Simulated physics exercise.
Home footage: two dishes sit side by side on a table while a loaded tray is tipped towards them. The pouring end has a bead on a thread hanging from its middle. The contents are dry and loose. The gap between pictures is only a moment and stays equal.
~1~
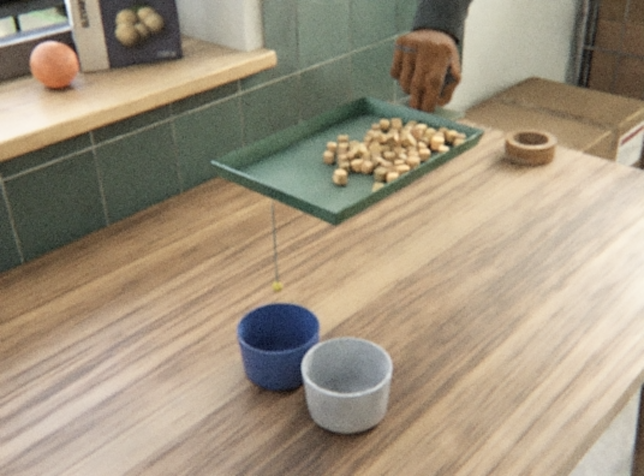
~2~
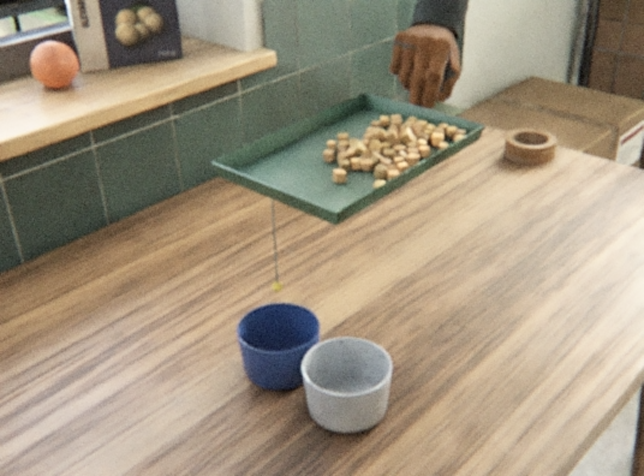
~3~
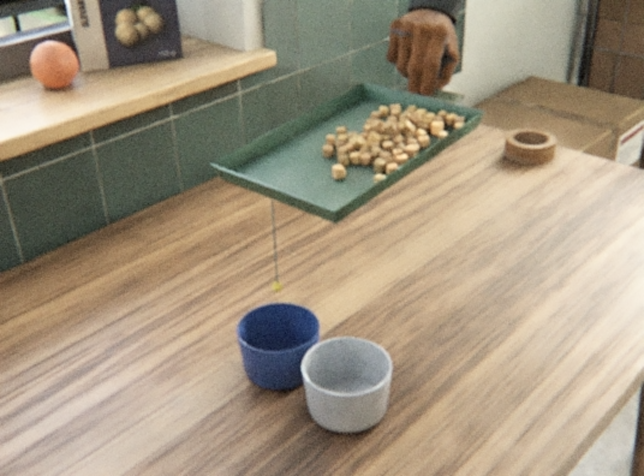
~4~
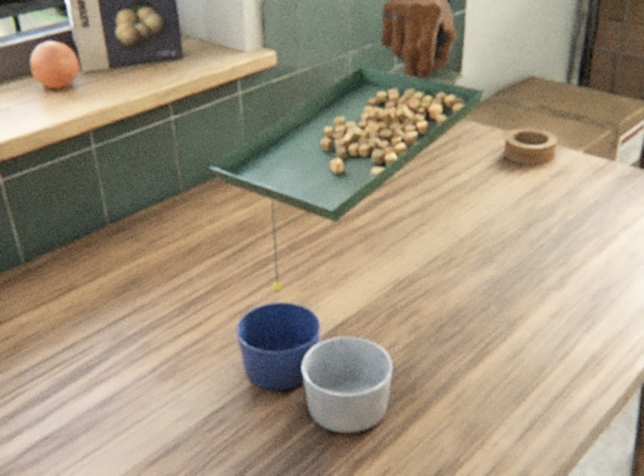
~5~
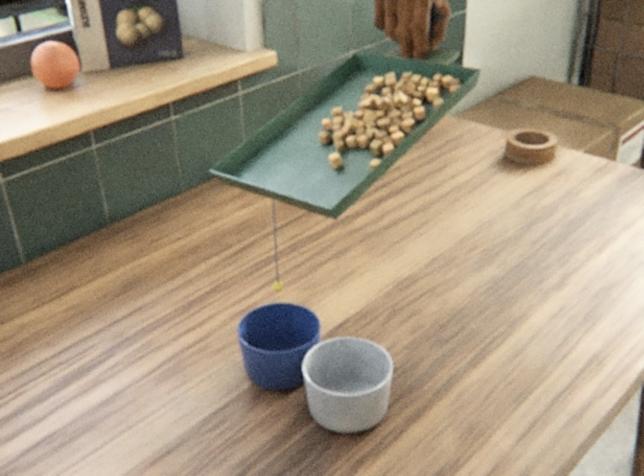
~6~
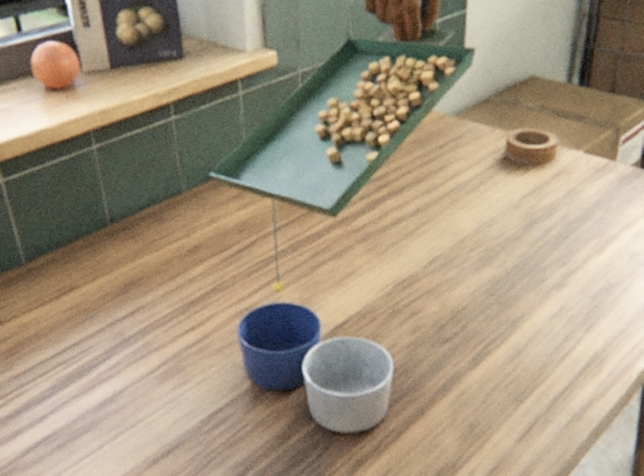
A wooden kitchen counter beside green wall tiles and a windowsill holding an orange ball-like object is seen from slightly above by a still camera. A dark green tray of small tan wooden cubes is above a blue dish and a grey dish, a bead hanging on a thread below its near end. A hand at the far end raises it, steepening the tray leftward as the cubes shift slightly.
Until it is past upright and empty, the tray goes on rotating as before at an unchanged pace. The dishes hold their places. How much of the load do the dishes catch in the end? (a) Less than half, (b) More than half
(a) Less than half.
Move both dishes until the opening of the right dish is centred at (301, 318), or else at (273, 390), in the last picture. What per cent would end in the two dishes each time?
Roughly 40 % and 0 %.
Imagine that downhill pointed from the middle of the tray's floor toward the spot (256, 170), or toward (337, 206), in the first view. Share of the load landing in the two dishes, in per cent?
First heading 0 %, second heading 70 %.
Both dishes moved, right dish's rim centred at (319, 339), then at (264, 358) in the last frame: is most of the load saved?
First try: A minority; second try: A minority.
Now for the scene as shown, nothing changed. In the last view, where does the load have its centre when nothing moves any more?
I'd place the middle at about (185, 329).
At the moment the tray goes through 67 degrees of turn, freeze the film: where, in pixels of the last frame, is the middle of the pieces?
Somewhere about (235, 181).
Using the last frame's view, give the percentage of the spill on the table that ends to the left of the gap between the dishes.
About 100 percent.
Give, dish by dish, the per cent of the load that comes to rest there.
In per cent, left near 10 and right near 0.
Soon, tray tipped steeply; most on the tray; about a quarter in the air.
A while on, tray tipped past a quarter turn; a stray few on the tray; a small part in the left dish; most outside both; a small part in the air.
Towards the end, tray tipped past a quarter turn; a small part in the left dish; nearly all outside both.
Finally, tray tipped past a quarter turn; none in the right dish; a small part in the left dish; nearly all outside both.
